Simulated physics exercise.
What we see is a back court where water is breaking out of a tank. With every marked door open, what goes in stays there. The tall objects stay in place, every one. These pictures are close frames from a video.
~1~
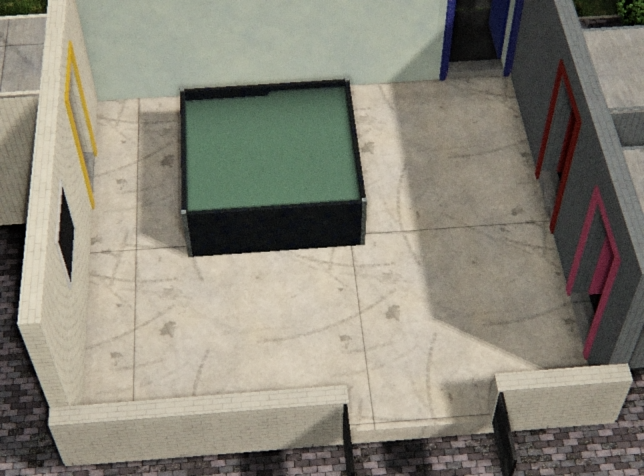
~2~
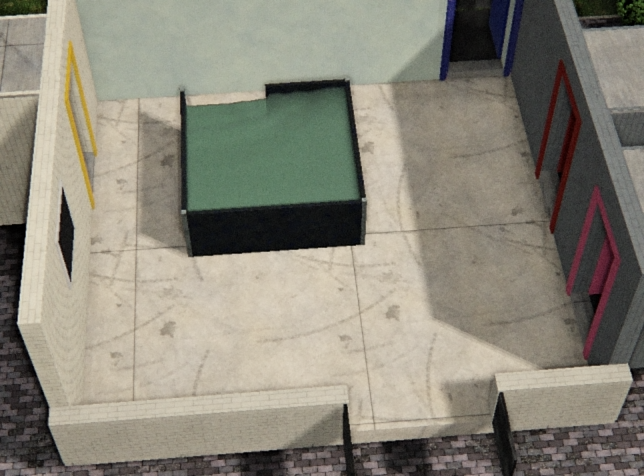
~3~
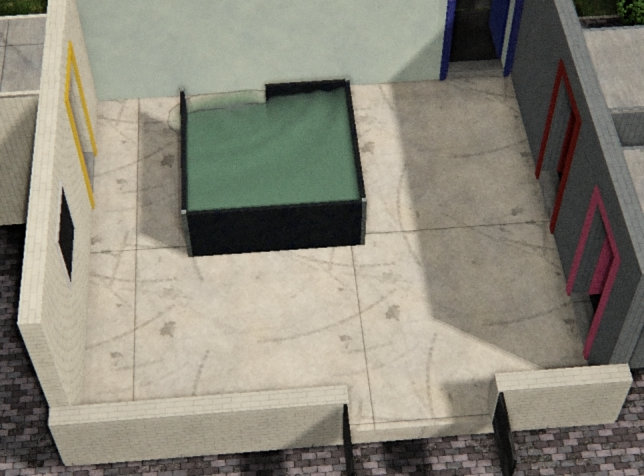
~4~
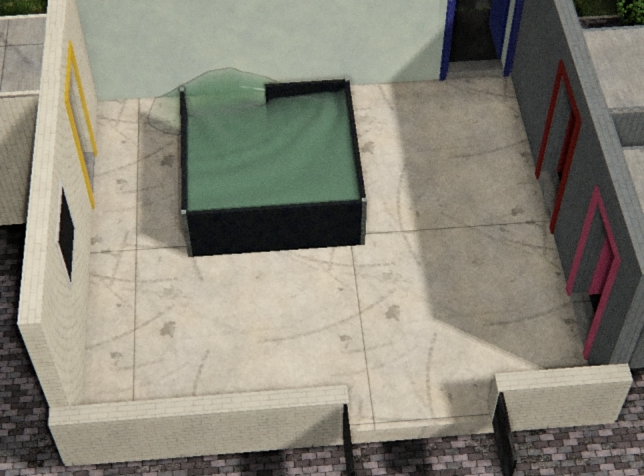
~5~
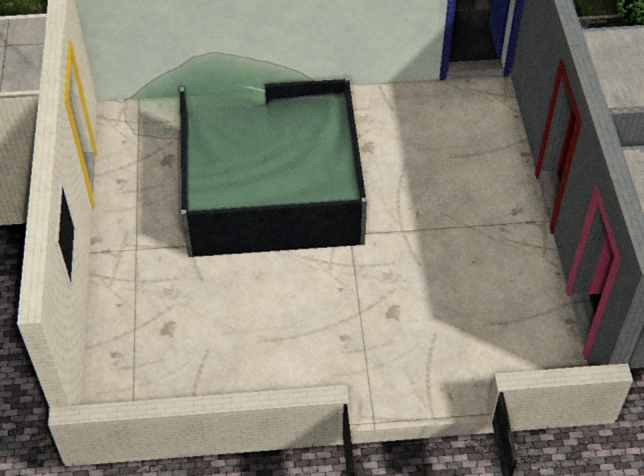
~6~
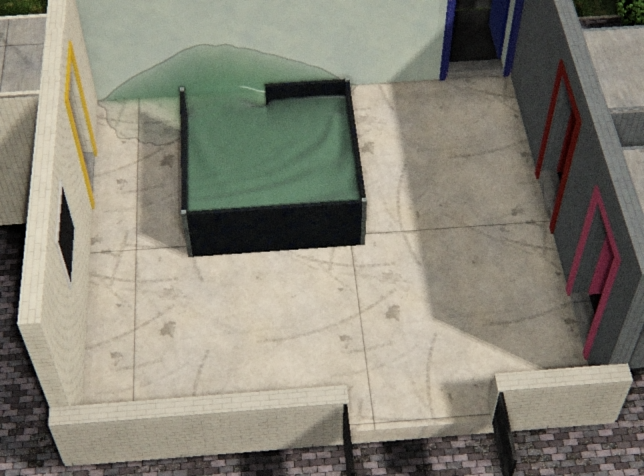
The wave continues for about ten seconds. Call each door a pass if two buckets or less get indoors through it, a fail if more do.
Yellow door: Fail, blue door: Fail, red door: Pass, pink door: Fail.
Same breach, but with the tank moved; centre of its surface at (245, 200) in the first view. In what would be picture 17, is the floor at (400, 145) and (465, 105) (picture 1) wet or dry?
Submerged, then submerged.
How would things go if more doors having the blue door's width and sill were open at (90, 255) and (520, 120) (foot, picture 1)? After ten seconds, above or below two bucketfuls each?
In order: Falls short, exceeds it.
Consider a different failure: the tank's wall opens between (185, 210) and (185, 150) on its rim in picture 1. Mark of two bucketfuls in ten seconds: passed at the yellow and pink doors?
Here the yellow door gets too much, and the pink door gets too much.
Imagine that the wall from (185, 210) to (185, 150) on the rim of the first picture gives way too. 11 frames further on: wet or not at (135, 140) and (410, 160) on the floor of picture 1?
In the order asked: The first spot is swamped and the second is untouched.
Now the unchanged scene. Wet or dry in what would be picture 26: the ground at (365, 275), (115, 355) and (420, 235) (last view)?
As listed, the points end up high and dry, soaked and high and dry.
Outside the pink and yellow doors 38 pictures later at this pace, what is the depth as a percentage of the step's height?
Roughly 60 and 110 %.
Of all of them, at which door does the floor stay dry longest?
My answer: The one in pink.
A moment on, water covers 20 % of the floor; the yellow door wet at the sill, nothing in, the blue door wet at the sill, nothing in, the red door not reached, the pink door not reached.
Next, water covers 40 % of the floor; the yellow door under two buckets in, the blue door wet at the sill, nothing in, the red door not reached, the pink door not reached.
Then, water covers 65 % of the floor; the yellow door over two buckets in, the blue door over two buckets in, the red door wet at the sill, nothing in, the pink door wet at the sill, nothing in.
Later, water covers 95 % of the floor; the yellow door over two buckets in, the blue door far over two buckets in, the red door wet at the sill, nothing in, the pink door wet at the sill, nothing in.
In the end, water covers 100 % of the floor; the yellow door over two buckets in, the blue door far over two buckets in, the red door wet at the sill, nothing in, the pink door far over two buckets in.
